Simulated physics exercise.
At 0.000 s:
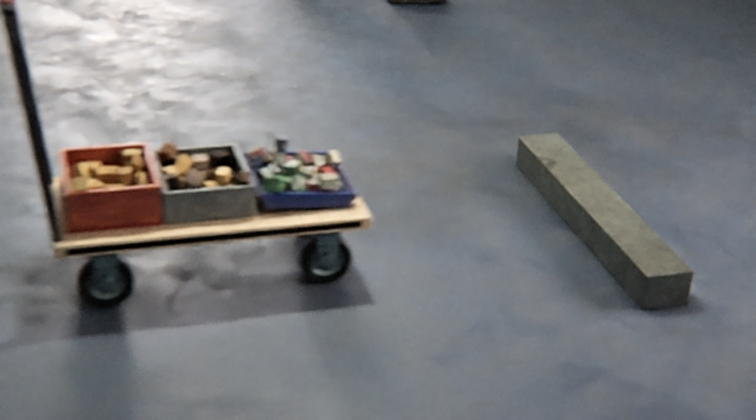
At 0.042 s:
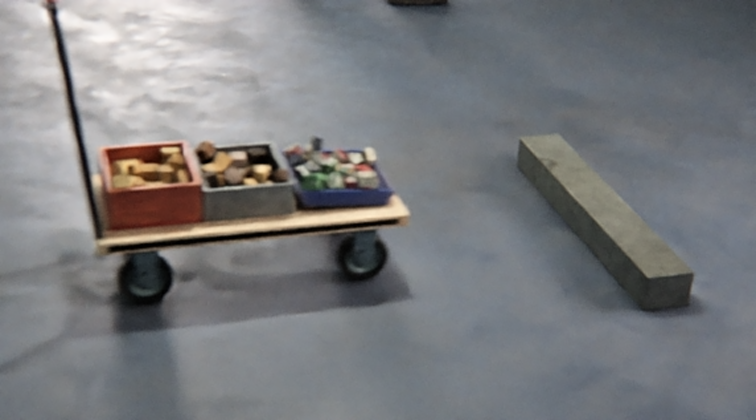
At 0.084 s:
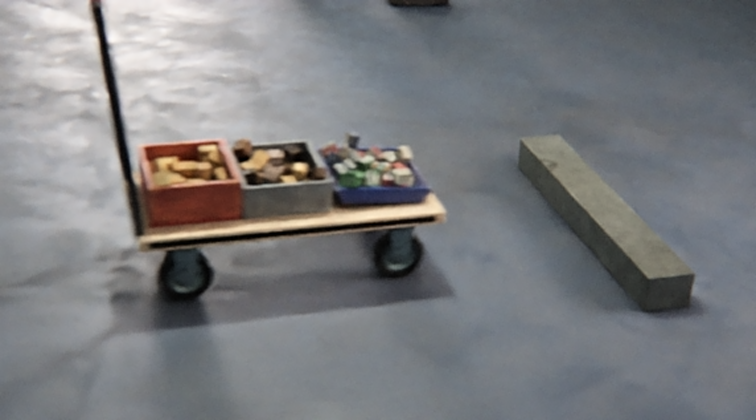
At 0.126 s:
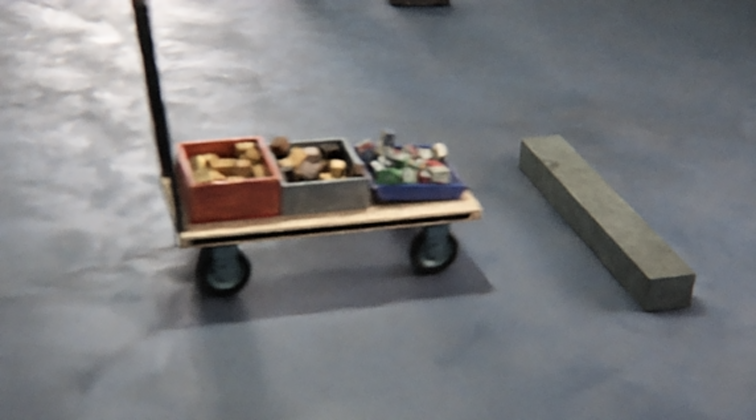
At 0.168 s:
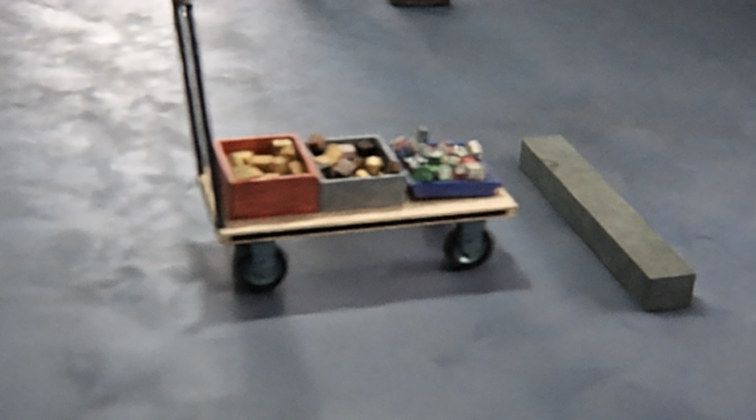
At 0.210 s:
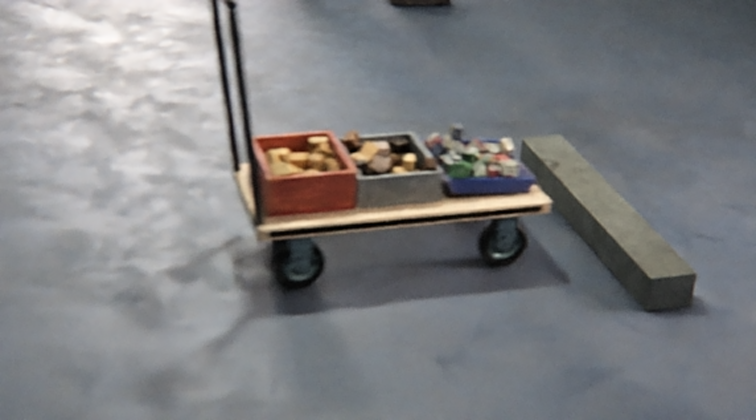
On a smooth grey-blue floor, a flat wooden trolley carrying a red, a grey and a blue container of small loose pieces rolls steadily rightward, closing the gap to a long raised bar that stays still.
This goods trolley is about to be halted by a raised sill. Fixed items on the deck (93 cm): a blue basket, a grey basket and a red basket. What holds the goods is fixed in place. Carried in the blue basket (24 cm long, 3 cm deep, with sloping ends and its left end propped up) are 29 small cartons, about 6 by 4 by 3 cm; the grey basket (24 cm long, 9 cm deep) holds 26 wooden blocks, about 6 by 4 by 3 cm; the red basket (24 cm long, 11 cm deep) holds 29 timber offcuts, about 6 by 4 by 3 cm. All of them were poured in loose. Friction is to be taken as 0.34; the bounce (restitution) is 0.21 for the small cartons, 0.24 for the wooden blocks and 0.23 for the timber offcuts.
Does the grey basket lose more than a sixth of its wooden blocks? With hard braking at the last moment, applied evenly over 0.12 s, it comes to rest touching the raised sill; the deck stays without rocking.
A sixth is not crossed.
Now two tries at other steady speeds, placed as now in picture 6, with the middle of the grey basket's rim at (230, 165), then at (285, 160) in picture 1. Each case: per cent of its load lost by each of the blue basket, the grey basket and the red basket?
Per cent lost, first try then second - blue basket: 40, 20; grey basket: 0, 0; red basket: 0, 0.
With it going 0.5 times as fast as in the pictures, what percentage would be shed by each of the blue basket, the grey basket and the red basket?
Blue basket 10, grey basket 0, red basket 0 per cent.
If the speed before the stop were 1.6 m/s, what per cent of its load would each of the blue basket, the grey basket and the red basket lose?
Blue basket 10 %, grey basket 0 %, red basket 0 %.
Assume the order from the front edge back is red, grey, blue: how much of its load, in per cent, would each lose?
With that order the blue basket sheds 20 per cent of its load, the grey basket 0 per cent, and the red basket 0 per cent.
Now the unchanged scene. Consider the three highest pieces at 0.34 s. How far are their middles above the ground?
Their middles sit some 38 cm up.
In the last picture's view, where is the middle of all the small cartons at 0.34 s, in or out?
Roughly (558, 150).
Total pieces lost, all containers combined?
I'd put it near 18.
After 0.24 s, the brake bites.
After 0.34 s, the blue basket is down by 2 of 29, the grey basket has all 26 and the red basket has all 29.
After 0.46 s, the blue basket is down by 8 of 29, the grey basket is down by 1 of 26 and the red basket has all 29.
After 0.69 s, the blue basket is down by 15 of 29, the grey basket is down by 2 of 26 and the red basket has all 29.
When it is over (at 1.20 s), the blue basket is down by 16 of 29, the grey basket is down by 2 of 26 and the red basket has all 29. Asked share, 2 of 26, 8 per cent.
